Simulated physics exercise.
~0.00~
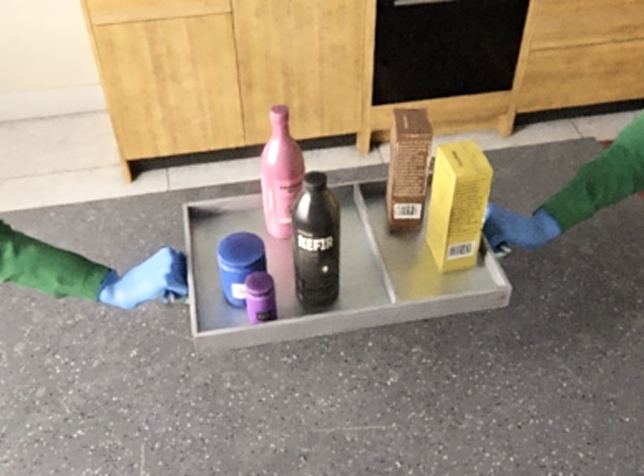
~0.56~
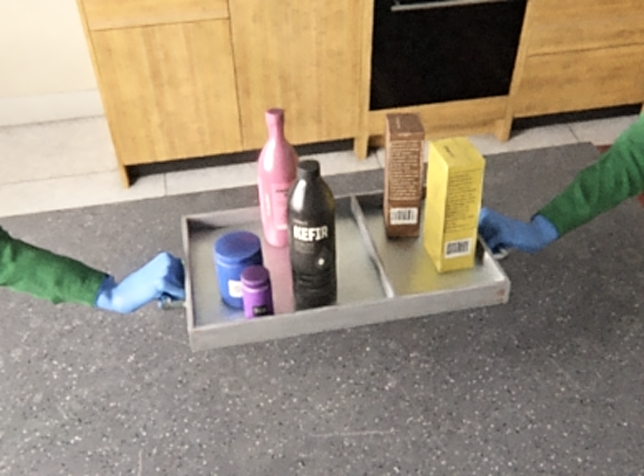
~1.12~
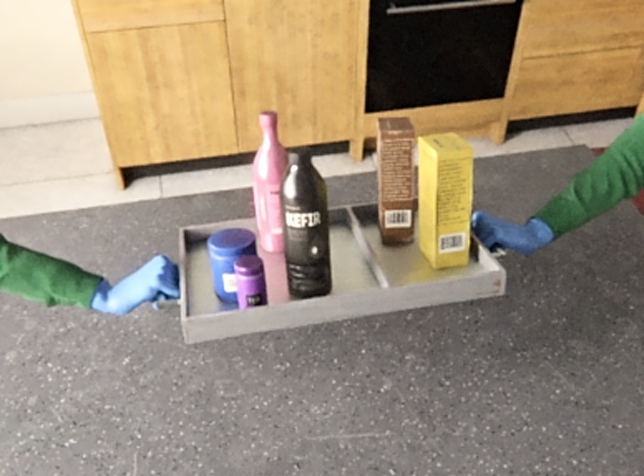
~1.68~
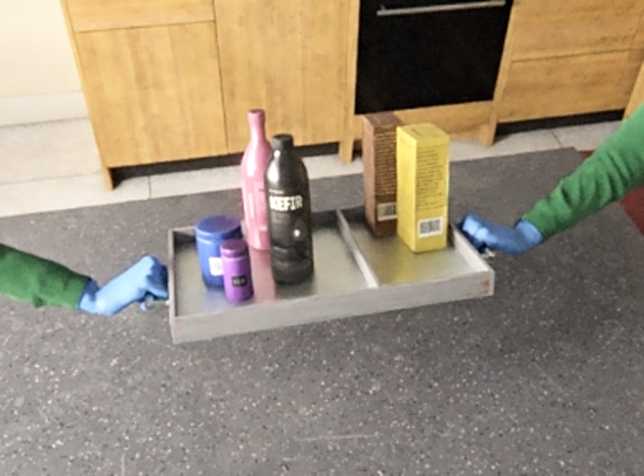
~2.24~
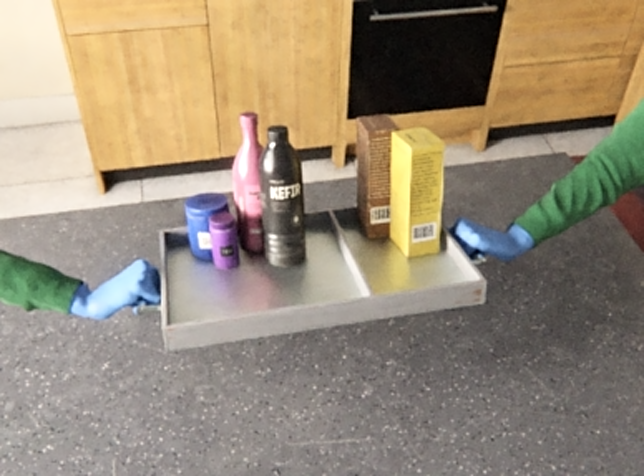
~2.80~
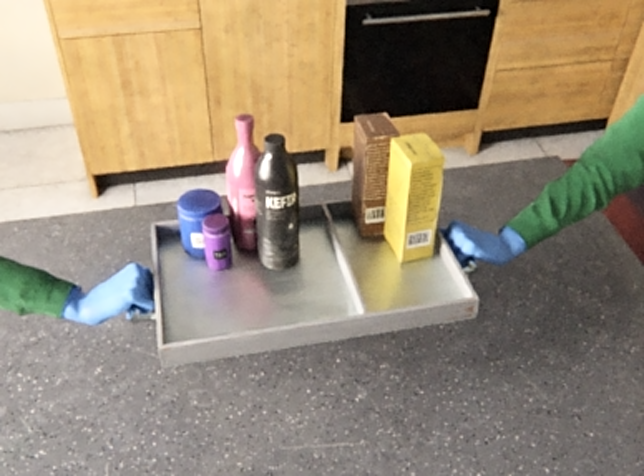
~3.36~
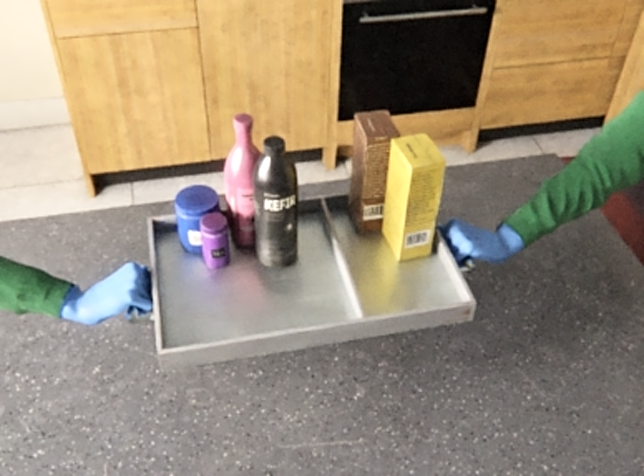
In a kitchen, gloved hands tilt a tray away and level it, the jar, shaker, black bottle and yellow carton sliding, all upright.
